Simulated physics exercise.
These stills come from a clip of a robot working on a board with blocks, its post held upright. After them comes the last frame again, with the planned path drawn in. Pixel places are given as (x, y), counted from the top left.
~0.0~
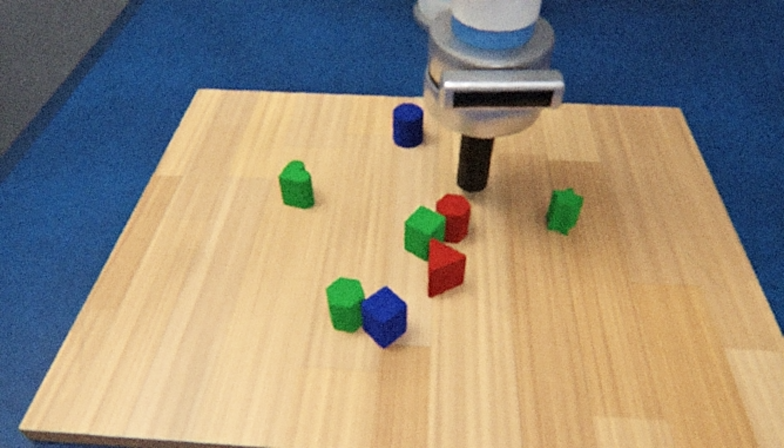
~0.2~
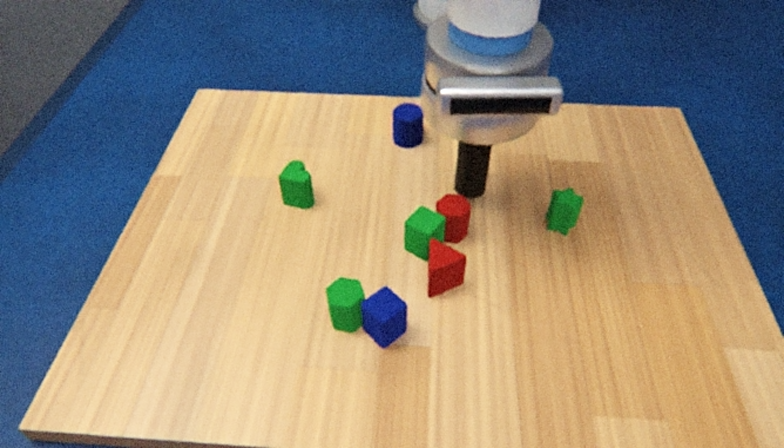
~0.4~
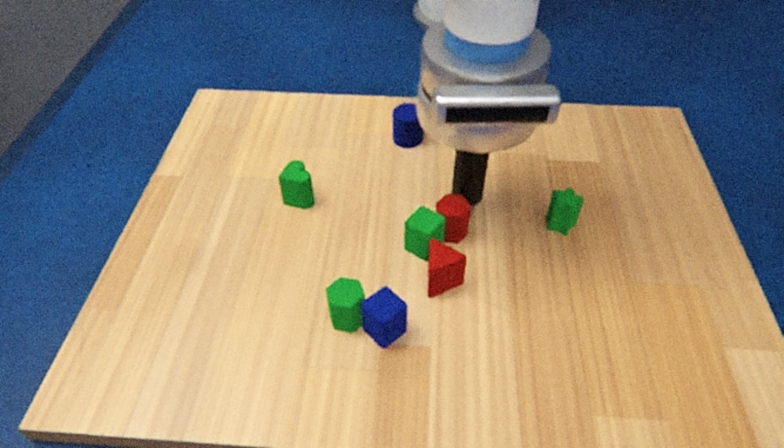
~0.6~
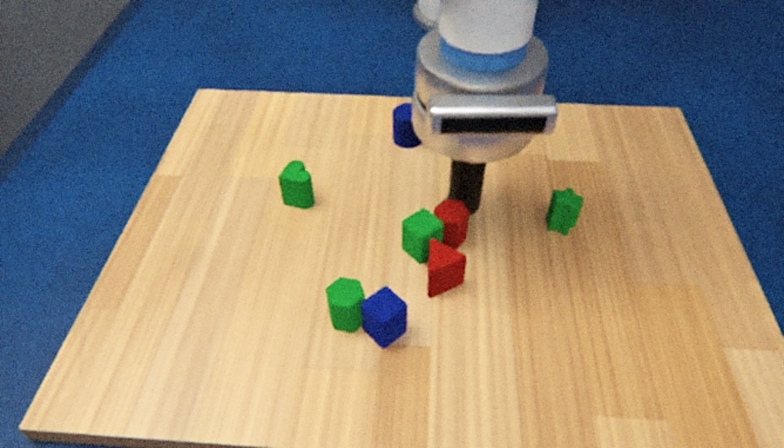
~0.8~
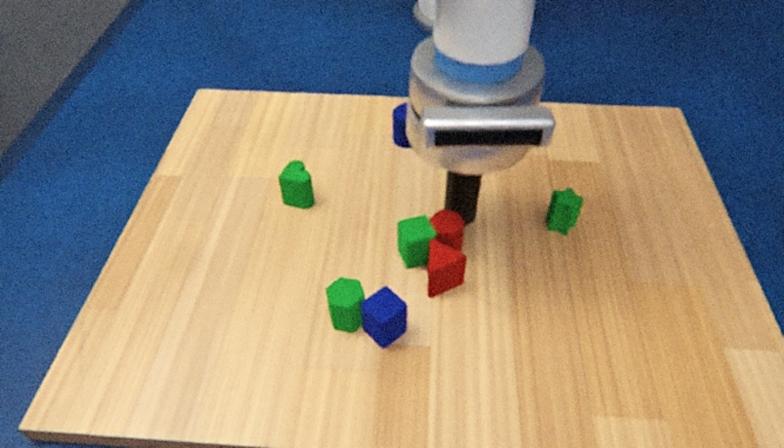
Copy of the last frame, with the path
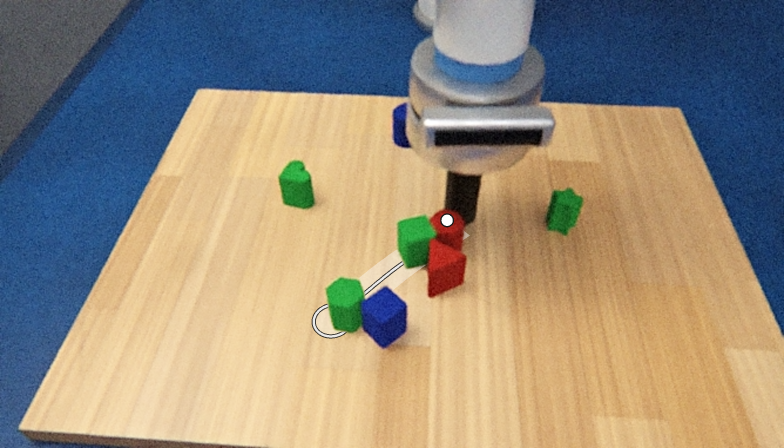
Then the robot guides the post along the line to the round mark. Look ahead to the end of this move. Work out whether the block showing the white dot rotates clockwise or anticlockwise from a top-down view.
Direction: Anticlockwise.
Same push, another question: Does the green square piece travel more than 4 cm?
The answer is yes.
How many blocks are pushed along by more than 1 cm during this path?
Three or more shift.
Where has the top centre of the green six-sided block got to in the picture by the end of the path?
Around pixel (313, 325).
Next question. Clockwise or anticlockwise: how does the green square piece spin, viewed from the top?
I'd predict that, seen from above, the green square piece rotates clockwise.
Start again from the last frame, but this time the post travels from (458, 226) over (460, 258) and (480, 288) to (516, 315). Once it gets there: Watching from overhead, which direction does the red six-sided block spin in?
That block twists clockwise.
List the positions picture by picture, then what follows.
The first picture shows post's lower end (472, 183); green six-sided block (345, 291); green square piece (425, 219); red triangular block (443, 254); red six-sided block (454, 204).
The second picture shows post (470, 188); blocks still.
The third picture shows post (467, 196); blocks still.
The fourth picture shows post (464, 204); green square piece (423, 221); red six-sided block (452, 210).
The fifth picture shows post (460, 215); green six-sided block (345, 291); green square piece (417, 227); red triangular block (443, 254); red six-sided block (447, 220).
Drawn move, from (458, 226) through (397, 268) to (332, 320); the dot is on the red six-sided block.
What follows on the original path. One third of the way, post (417, 242); green square piece (373, 248), turned 30° clockwise; red triangular block (434, 269), turned 75° anticlockwise; red six-sided block (409, 251).
Two thirds of the way, post (374, 274); green six-sided block (339, 296), turned 15° anticlockwise; green square piece (336, 262), turned 85° clockwise; red triangular block (433, 271), turned 90° anticlockwise; red six-sided block (378, 287), turned 30° anticlockwise.
At the end, post (331, 309); green six-sided block (313, 325); green square piece (307, 271), turned 155° clockwise; red triangular block (433, 271), turned 90° anticlockwise; red six-sided block (366, 306), turned 70° anticlockwise.
